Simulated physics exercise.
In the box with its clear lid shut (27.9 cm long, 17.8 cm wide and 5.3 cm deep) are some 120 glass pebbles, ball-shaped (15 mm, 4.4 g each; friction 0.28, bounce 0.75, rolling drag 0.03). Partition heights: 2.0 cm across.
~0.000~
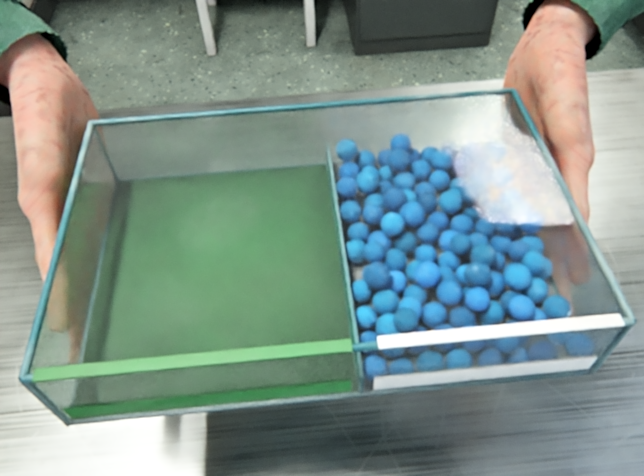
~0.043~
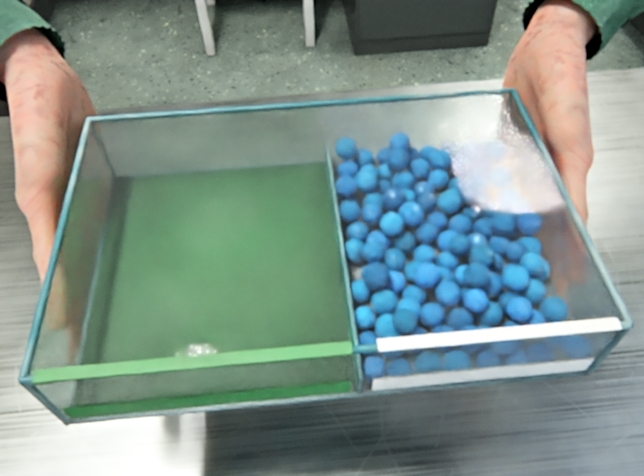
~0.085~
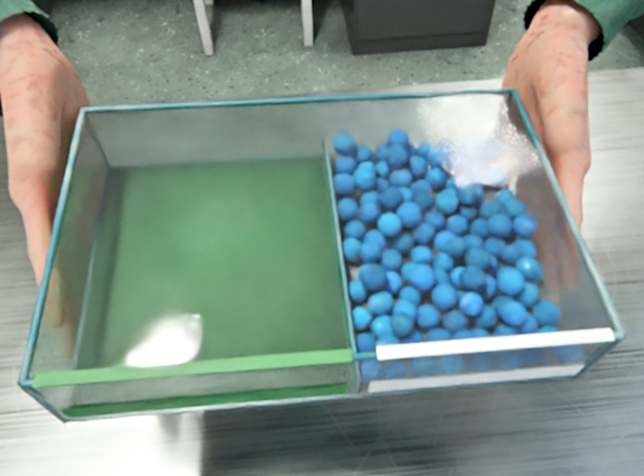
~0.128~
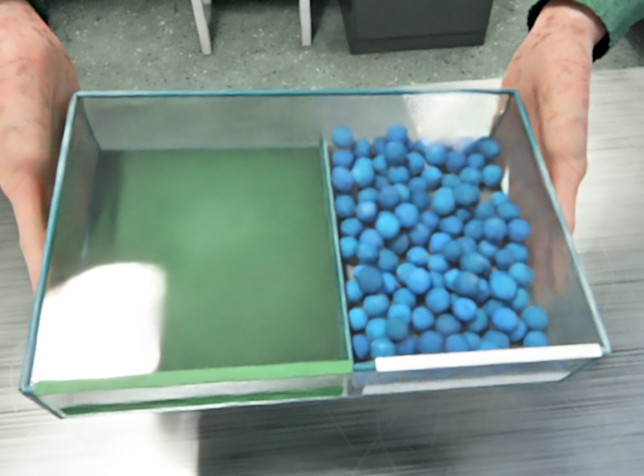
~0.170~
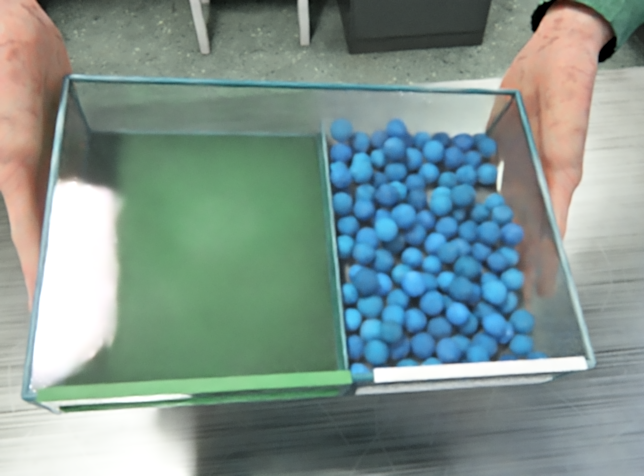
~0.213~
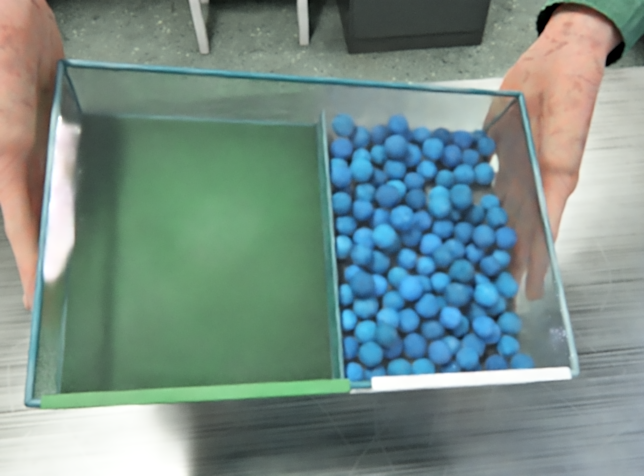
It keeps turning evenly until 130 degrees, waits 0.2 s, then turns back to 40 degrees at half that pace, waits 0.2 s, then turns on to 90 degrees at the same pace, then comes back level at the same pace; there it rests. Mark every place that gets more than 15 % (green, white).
In the green compartment: Under; in the white compartment: Over.
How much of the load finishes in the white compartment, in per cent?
Roughly 100 per cent.
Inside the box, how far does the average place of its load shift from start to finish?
Roughly 1.5 cm.
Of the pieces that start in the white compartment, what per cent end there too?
Some 100 per cent.
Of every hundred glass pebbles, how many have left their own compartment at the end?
Some 0 per cent.
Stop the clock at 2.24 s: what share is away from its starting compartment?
Some 0 per cent.
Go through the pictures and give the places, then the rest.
The first frame shows box at (334, 355); tilt 0 degrees; white 100 %.
The second frame shows box at (334, 357); tilt 1 degrees.
The third frame shows box at (334, 363); tilt 5 degrees; low side front right.
The fourth frame shows box at (333, 373); tilt 11 degrees; low side front right.
The fifth frame shows box at (332, 381); tilt 17 degrees; low side front right.
The sixth frame shows box at (330, 387); tilt 24 degrees; low side front right; white 100 %. It turns about 155 degrees a second.
After 1.32 s, tilt 121 degrees; white 100 %; middle of all pieces near (346, 228).
After 2.24 s, tilt 49 degrees; white 100 %; middle of all pieces near (431, 314).
Then, at 3.09 s, tilt 89 degrees; white 100 %; middle of all pieces near (378, 274).
After 3.90 s, tilt 0 degrees; white 100 %; middle of all pieces near (467, 286).
In the end, at 5.4 s, green 0 %, white 100 %.
